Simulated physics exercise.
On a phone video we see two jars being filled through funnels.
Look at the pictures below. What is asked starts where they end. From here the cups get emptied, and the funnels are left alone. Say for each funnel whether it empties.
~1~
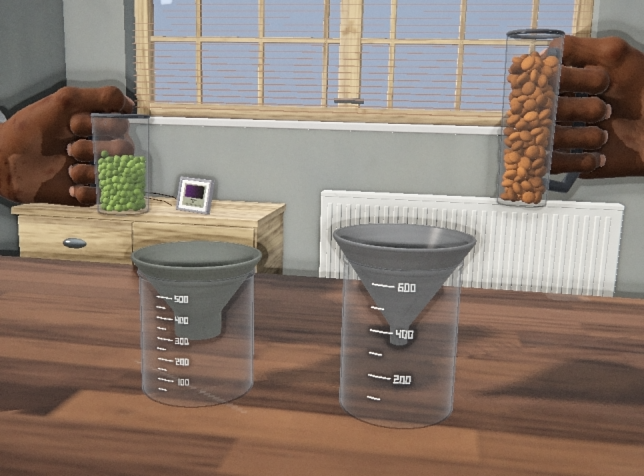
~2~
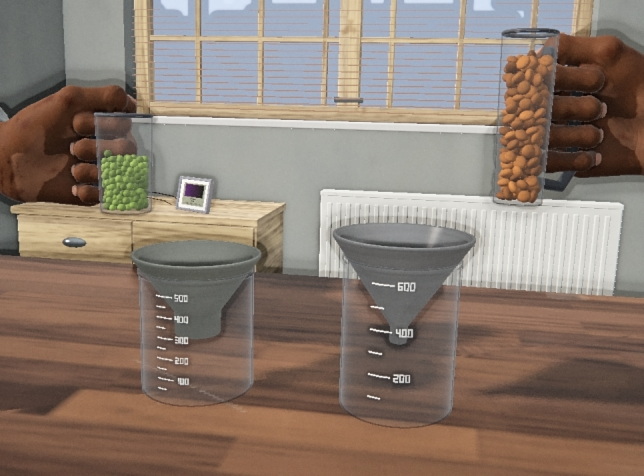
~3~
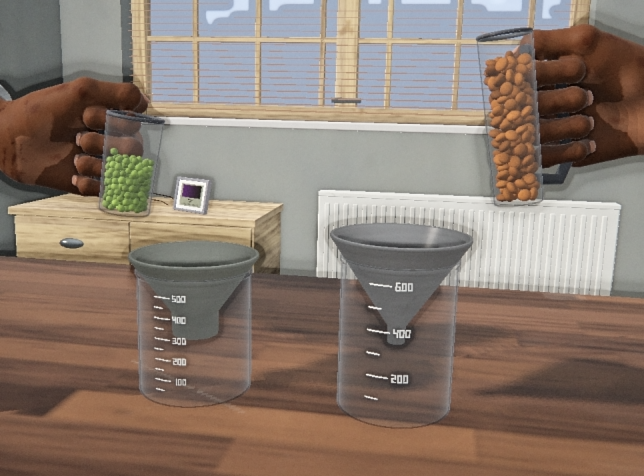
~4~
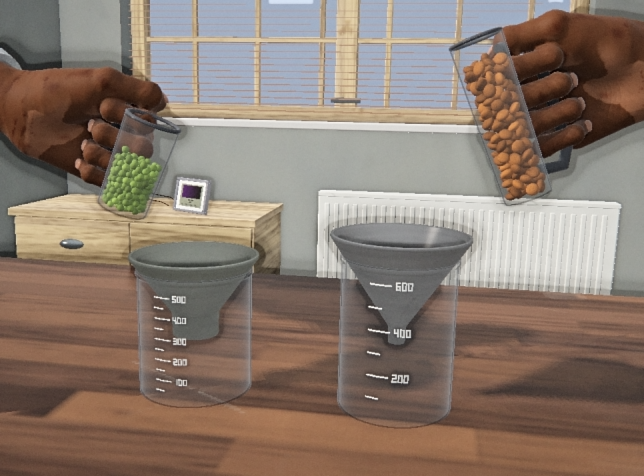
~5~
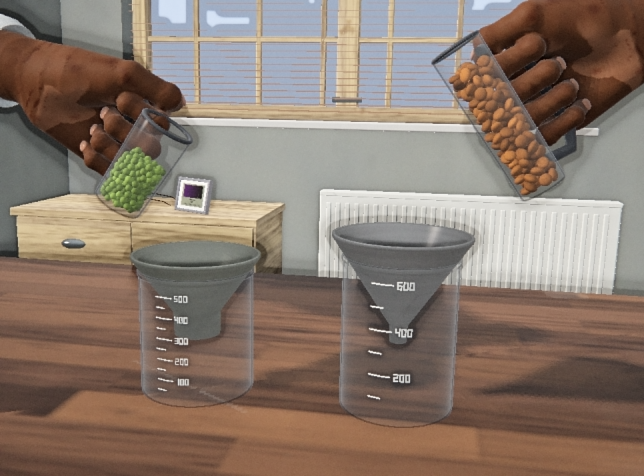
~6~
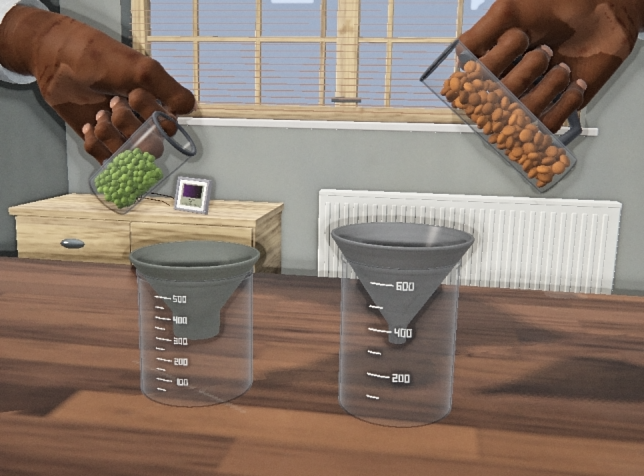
My prediction: Left: Watch it pour right through; right: Watch it back up.
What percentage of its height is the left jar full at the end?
My estimate: Some 10 in a hundred.
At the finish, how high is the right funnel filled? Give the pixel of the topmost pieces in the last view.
(369, 258), roughly.
Then, 0.51 s later than the last frame, left, every one still in the cup; right, every one still in the cup.
Then, 0.96 s later than the last frame, left, the larger part still in the cup, about a tenth in or over the funnel, just a few down in the jar; right, almost all still in the cup, just a few in or over the funnel.
Then, 1.35 s later than the last frame, left, roughly a quarter in or over the funnel, roughly two thirds down in the jar; right, roughly half still in the cup, roughly half in or over the funnel, just a few down in the jar.
When it is over, left, every one down in the jar; right, almost all stuck in the funnel, just a few down in the jar.
